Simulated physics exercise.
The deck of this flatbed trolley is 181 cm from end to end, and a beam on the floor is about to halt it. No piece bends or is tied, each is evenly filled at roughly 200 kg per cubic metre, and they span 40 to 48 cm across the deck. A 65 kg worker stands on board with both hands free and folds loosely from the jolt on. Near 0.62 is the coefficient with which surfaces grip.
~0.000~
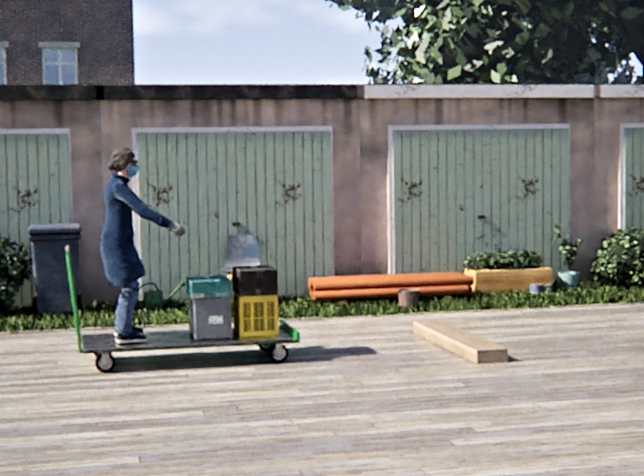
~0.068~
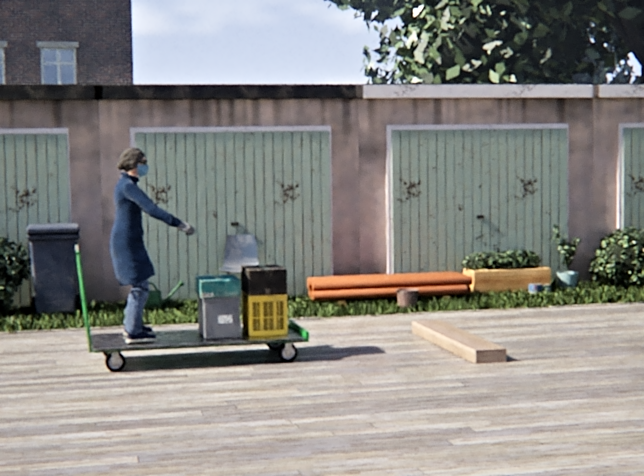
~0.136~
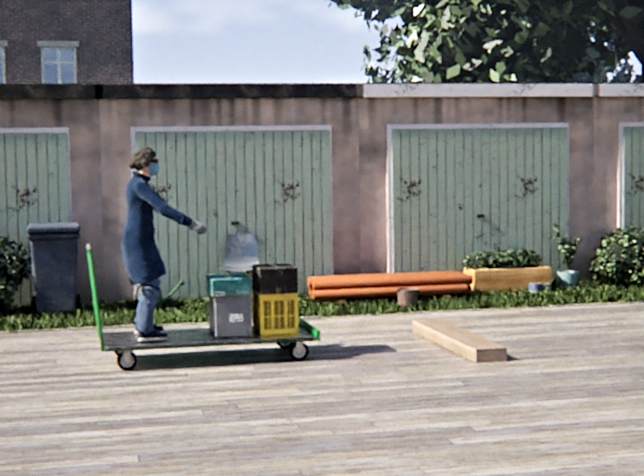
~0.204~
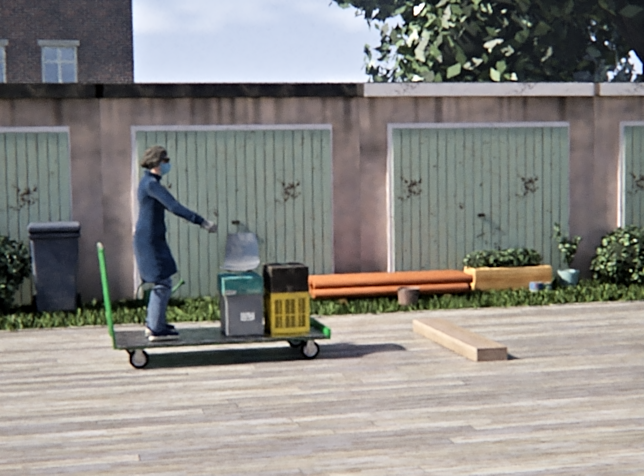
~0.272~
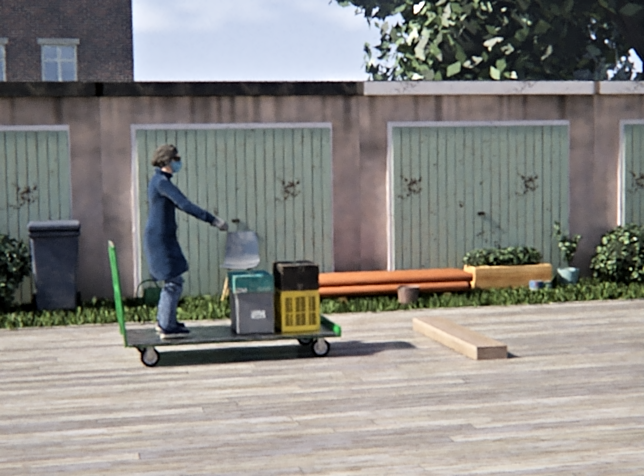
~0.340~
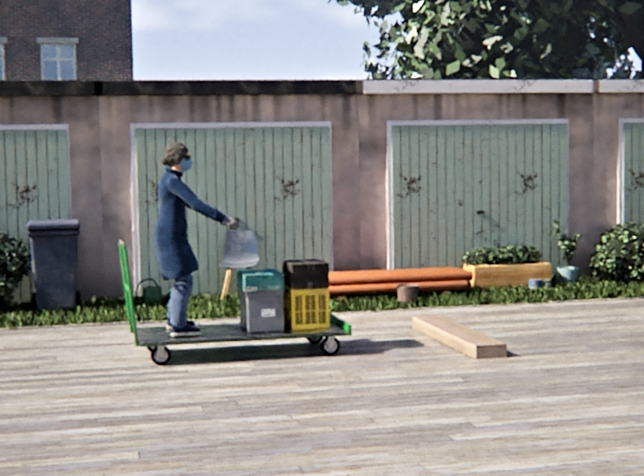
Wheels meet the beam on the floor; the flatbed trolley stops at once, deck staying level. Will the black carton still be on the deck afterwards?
Yes.
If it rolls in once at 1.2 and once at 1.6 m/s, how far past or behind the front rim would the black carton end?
First 20 cm behind, then 0 cm behind.
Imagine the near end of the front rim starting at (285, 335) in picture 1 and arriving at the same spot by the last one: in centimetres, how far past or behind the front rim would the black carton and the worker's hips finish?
With that change, black would rest 50 cm beyond the front rim and the hips 90 cm back from it.
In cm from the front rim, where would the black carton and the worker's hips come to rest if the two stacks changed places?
Result: Black 50 cm behind rim; hips 120 cm behind rim.
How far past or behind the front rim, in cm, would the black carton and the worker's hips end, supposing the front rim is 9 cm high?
Black 10 behind, hips 120 behind.
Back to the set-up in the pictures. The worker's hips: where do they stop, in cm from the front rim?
They settle some 120 centimetres behind the rim.
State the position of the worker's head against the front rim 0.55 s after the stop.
60 cm behind it.
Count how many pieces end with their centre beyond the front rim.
A total of 0.
The wheels strike at 1.10 s.
After 1.65 s the black carton is 14 cm behind the rim, tilted 0°, near (436, 268) in the last picture's view.
After 2.10 s the black carton is 14 cm behind the rim, tilted 0°, near (436, 268) in the last picture's view.
When all is still (3.2 s), nothing is past the rim; behind it, teal carton, yellow crate, grey tote, black carton and the worker's hips.
